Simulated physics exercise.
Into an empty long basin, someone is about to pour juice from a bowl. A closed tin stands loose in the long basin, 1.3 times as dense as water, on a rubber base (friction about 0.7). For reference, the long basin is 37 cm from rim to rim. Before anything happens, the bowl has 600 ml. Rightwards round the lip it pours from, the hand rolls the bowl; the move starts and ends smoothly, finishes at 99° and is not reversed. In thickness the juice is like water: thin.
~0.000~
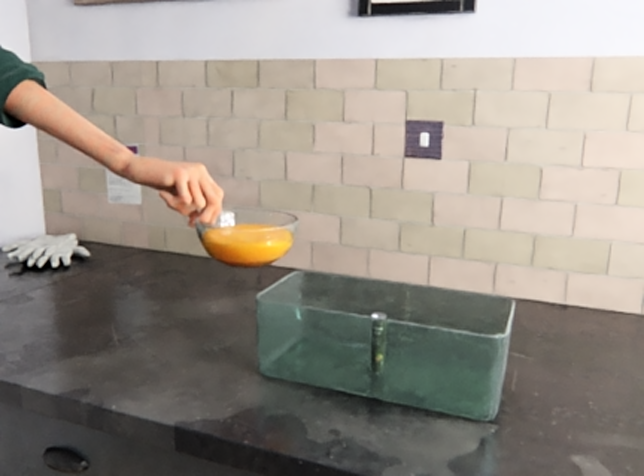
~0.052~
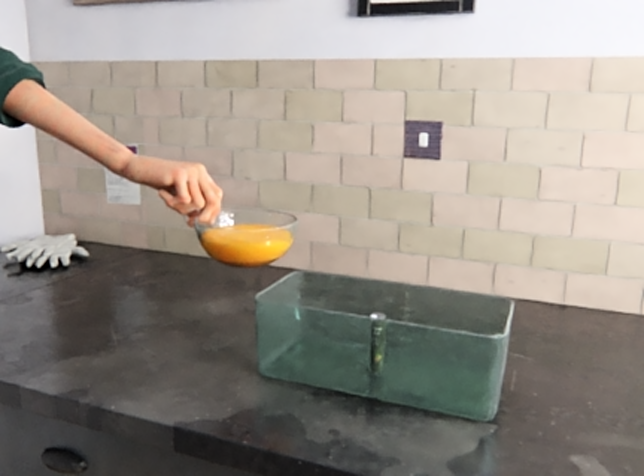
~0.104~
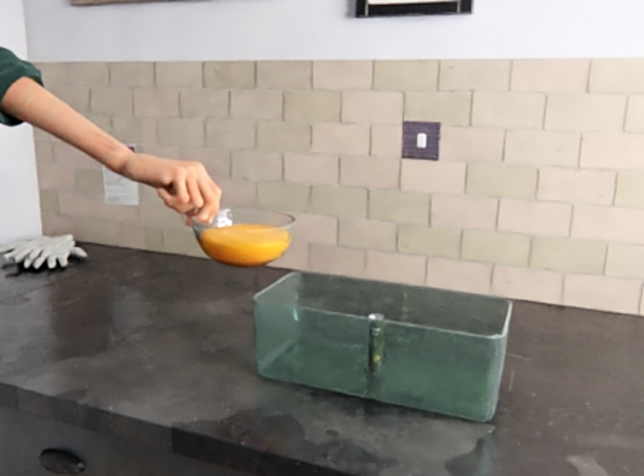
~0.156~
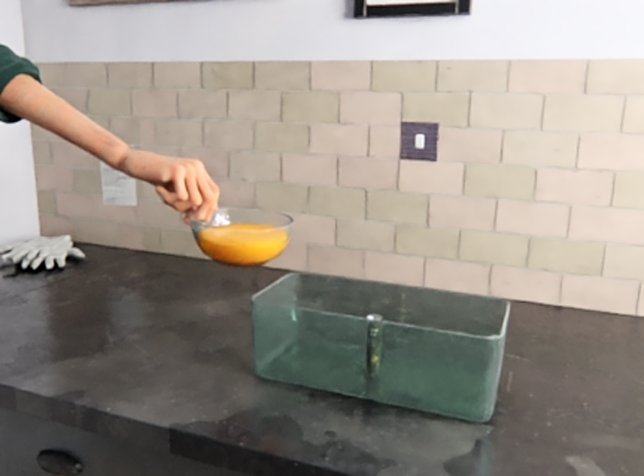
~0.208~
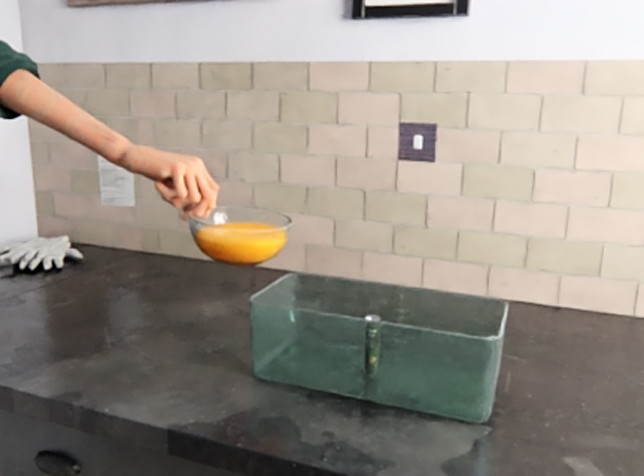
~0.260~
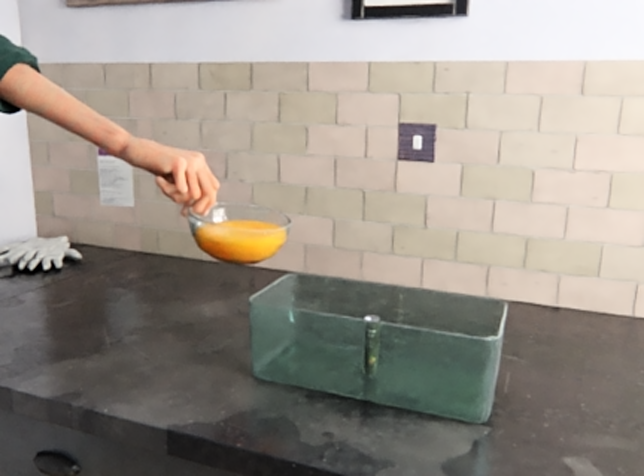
The video shows a hand holding a glass bowl of orange juice above a dark countertop, beside an empty long clear basin with a small upright tin inside; the hand keeps nearly still, then tilts the bowl slightly rightwards.
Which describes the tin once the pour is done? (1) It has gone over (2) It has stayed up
It has stayed up (2).
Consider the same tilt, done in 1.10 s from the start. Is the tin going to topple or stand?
The tin keeps standing.
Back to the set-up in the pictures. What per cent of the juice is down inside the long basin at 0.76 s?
Around 7 percent.
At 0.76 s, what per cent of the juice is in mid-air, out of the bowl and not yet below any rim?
28 %.
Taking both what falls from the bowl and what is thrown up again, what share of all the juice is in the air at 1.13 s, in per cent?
Roughly 14 %.
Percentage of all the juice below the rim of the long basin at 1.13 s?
Value: Approx. 80 %.
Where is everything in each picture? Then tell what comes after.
It leans 0°; its right rim is at (294, 225); the juice meets the walls at (210, 229) and (291, 238); the long basin's rim runs from (277, 284) to (510, 318); the tin's top is at (379, 318), in the first picture.
It leans 0°; its right rim is at (293, 226); the juice meets the walls at (209, 229) and (290, 238), in the second picture.
It leans 1°; its right rim is at (291, 226); the juice meets the walls at (208, 229) and (288, 238), in the third picture.
It leans 3°; its right rim is at (289, 227); the juice meets the walls at (205, 228) and (286, 237), in the fourth picture.
It leans 5°; its right rim is at (287, 228); the juice meets the walls at (204, 227) and (285, 236), in the fifth picture.
It leans 8°; its right rim is at (286, 228); the juice meets the walls at (204, 225) and (284, 234), in the sixth picture.
By 0.76 s the tilt is 54° and 66 per cent is still to pour; the tin stands where it began.
By 1.13 s the tilt is 88° and 6 per cent is still to pour; the tin stands where it began.
By 1.52 s the tilt is 99° and 0 per cent is still to pour; the tin stands where it began.
By 1.94 s the tilt is 99° and 0 per cent is still to pour; the tin stands where it began.
At rest the tin stands where it began.
